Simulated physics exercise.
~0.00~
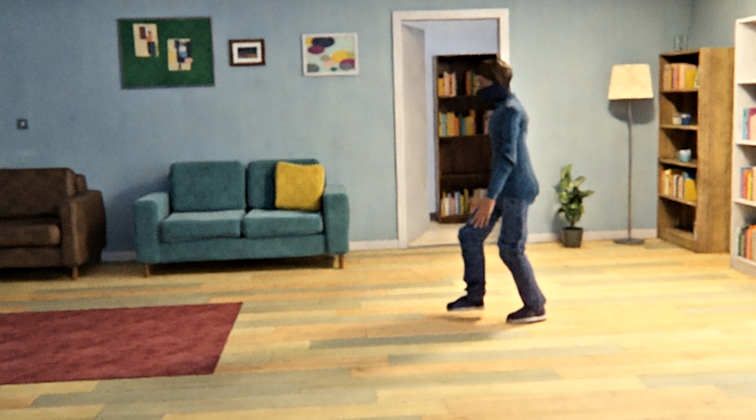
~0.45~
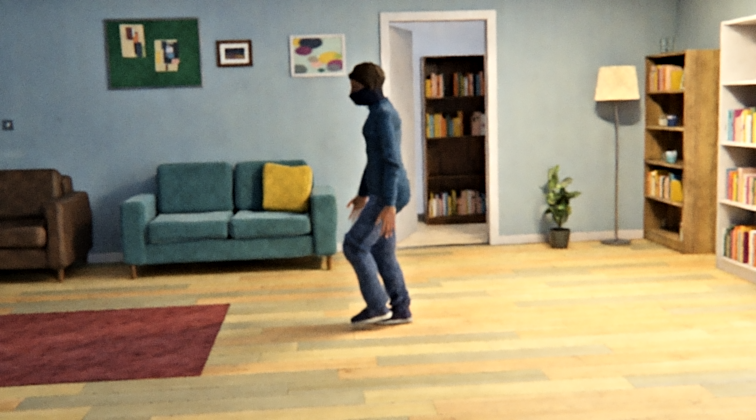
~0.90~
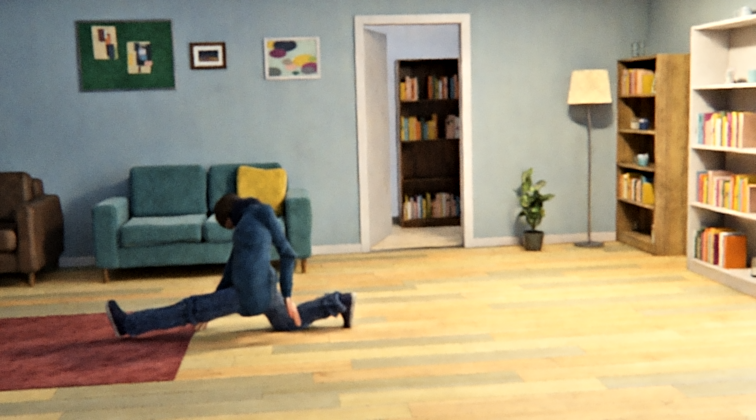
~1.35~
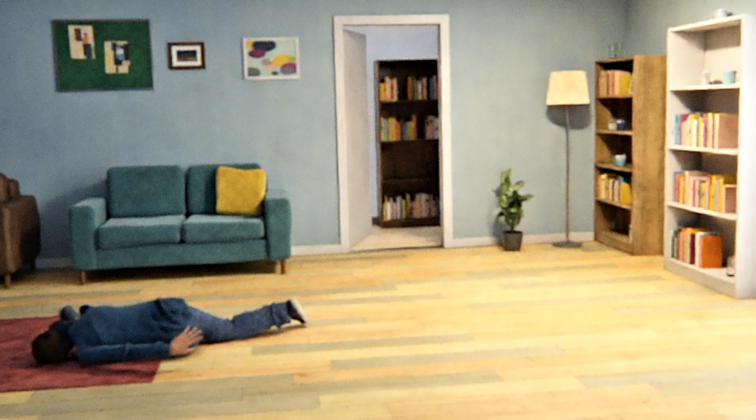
A person walks left across the room, drops low, and ends face down on the red mat.
